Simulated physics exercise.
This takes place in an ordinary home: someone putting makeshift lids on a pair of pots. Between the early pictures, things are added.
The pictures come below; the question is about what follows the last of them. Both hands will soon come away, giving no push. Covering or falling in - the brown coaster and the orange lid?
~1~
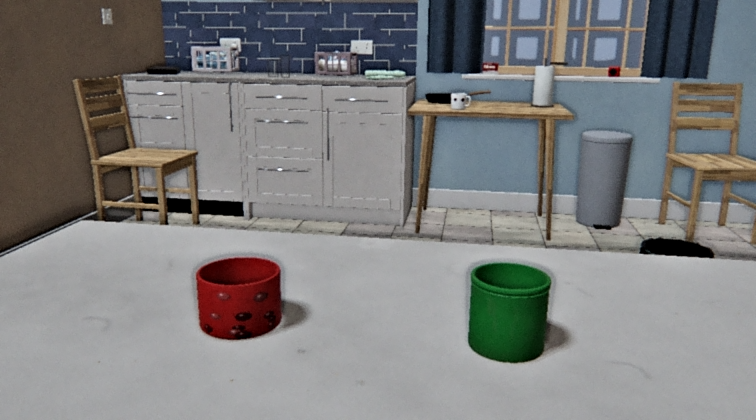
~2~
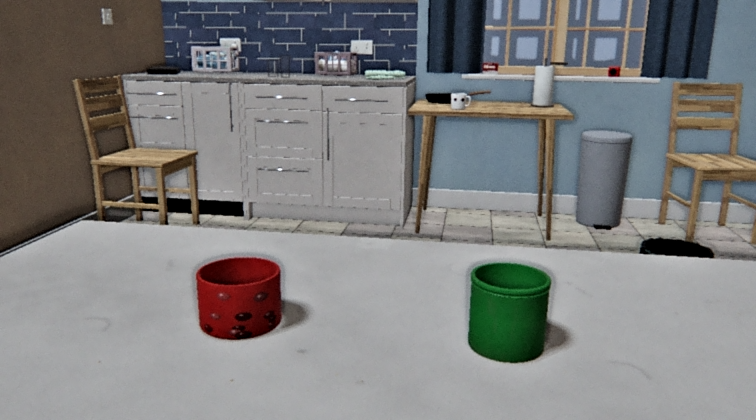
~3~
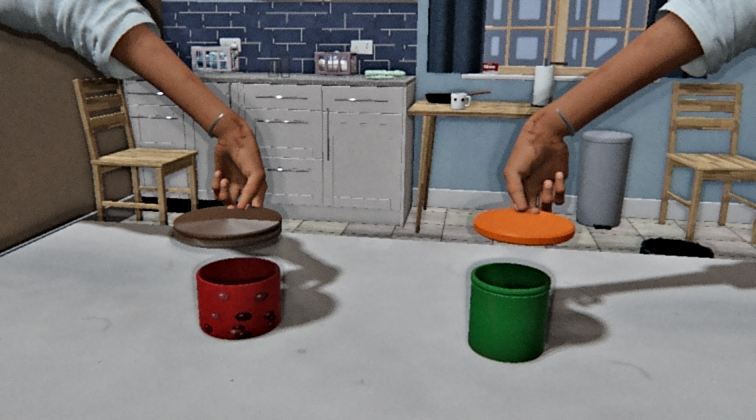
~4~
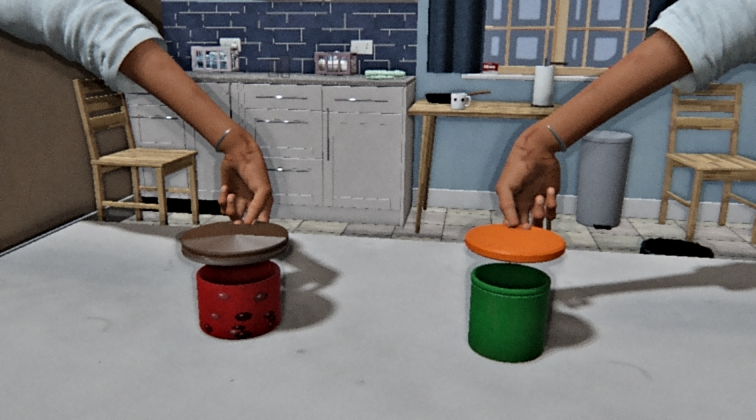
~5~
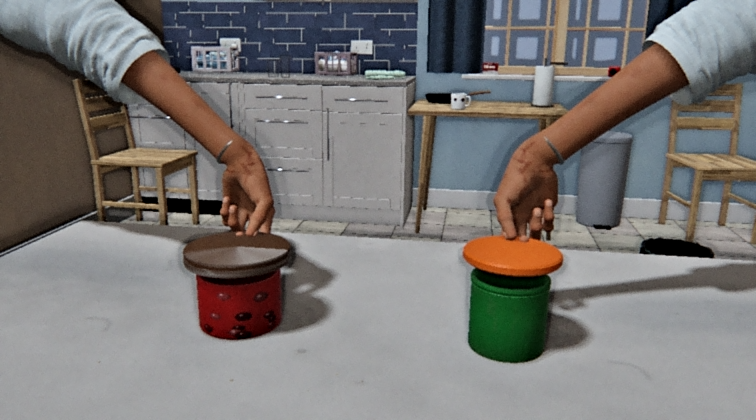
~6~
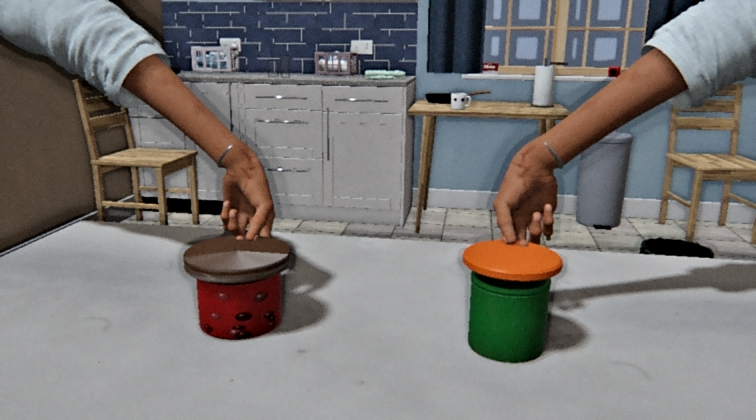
Result: The brown coaster stays put; the orange lid stays put.
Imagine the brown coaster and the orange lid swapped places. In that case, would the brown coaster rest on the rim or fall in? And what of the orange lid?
The brown coaster is held up, and the orange lid is held up.
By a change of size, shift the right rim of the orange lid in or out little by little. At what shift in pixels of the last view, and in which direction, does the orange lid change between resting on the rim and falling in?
Direction left, distance some 12 pixels.
Then, 0.10 s past the last view, brown coaster sitting on the rim near (238, 264); orange lid travelled a little near (511, 271).
Finally, the brown coaster covers the opening, near (238, 264); the orange lid covers the opening, near (511, 271).
